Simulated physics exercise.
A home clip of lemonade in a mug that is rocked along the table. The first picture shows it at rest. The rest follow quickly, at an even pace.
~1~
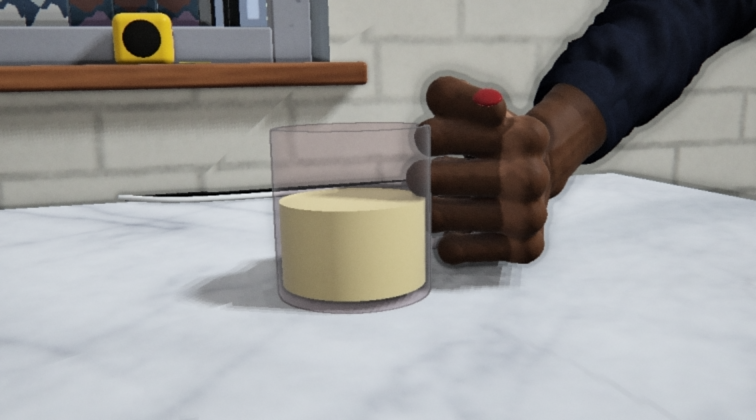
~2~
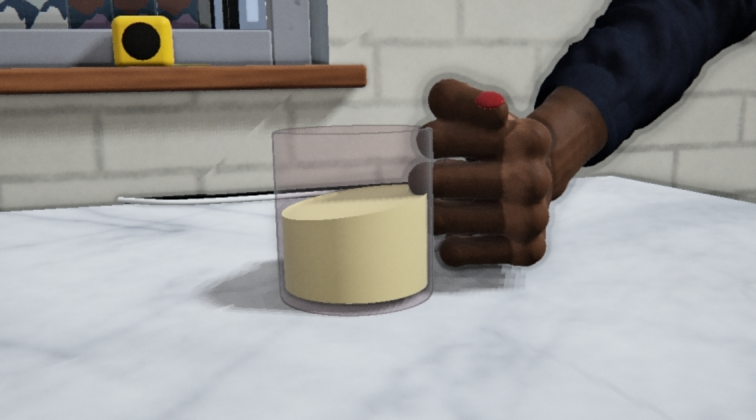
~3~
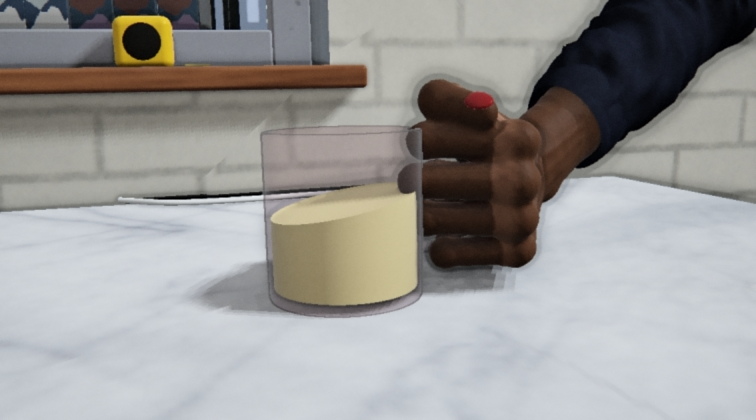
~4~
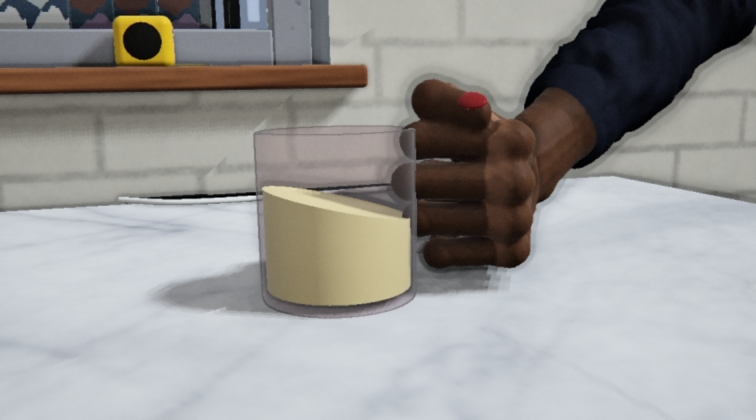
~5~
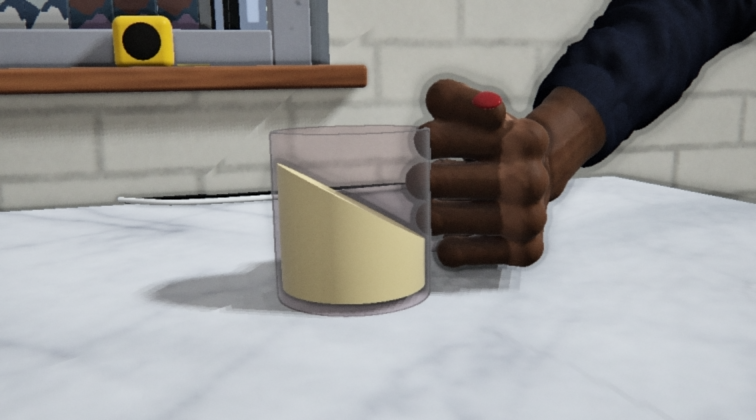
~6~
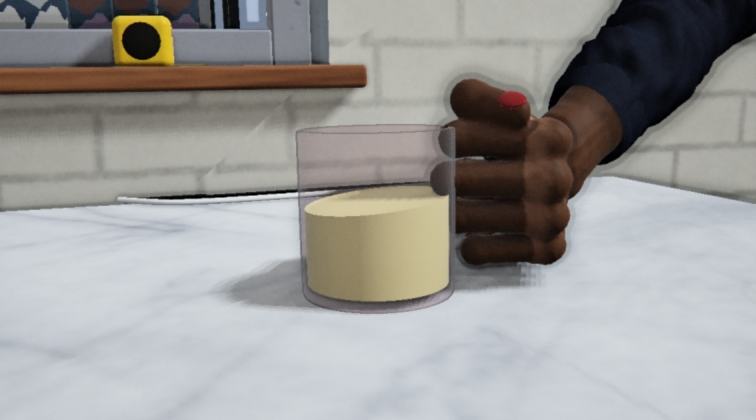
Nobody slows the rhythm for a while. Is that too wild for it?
At that beat the mug loses some.
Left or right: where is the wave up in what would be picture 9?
On the left.
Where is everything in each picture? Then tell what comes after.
In the first frame, mug (352, 205) about half full; at rest.
In the second frame, mug about half full, surface at (355, 203); surface a little higher on the right.
In the third frame, mug (343, 208) about half full; surface clearly higher on the right.
In the fourth frame, mug about half full, surface at (337, 205); surface clearly higher on the left.
In the fifth frame, mug (352, 207) about half full; surface much higher on the left.
In the sixth frame, mug about half full, surface at (377, 202); surface a little higher on the right.
A moment on, the highest wave so far goes over the rim.
When it is over, the highest wave so far goes over the rim; some is on the top.
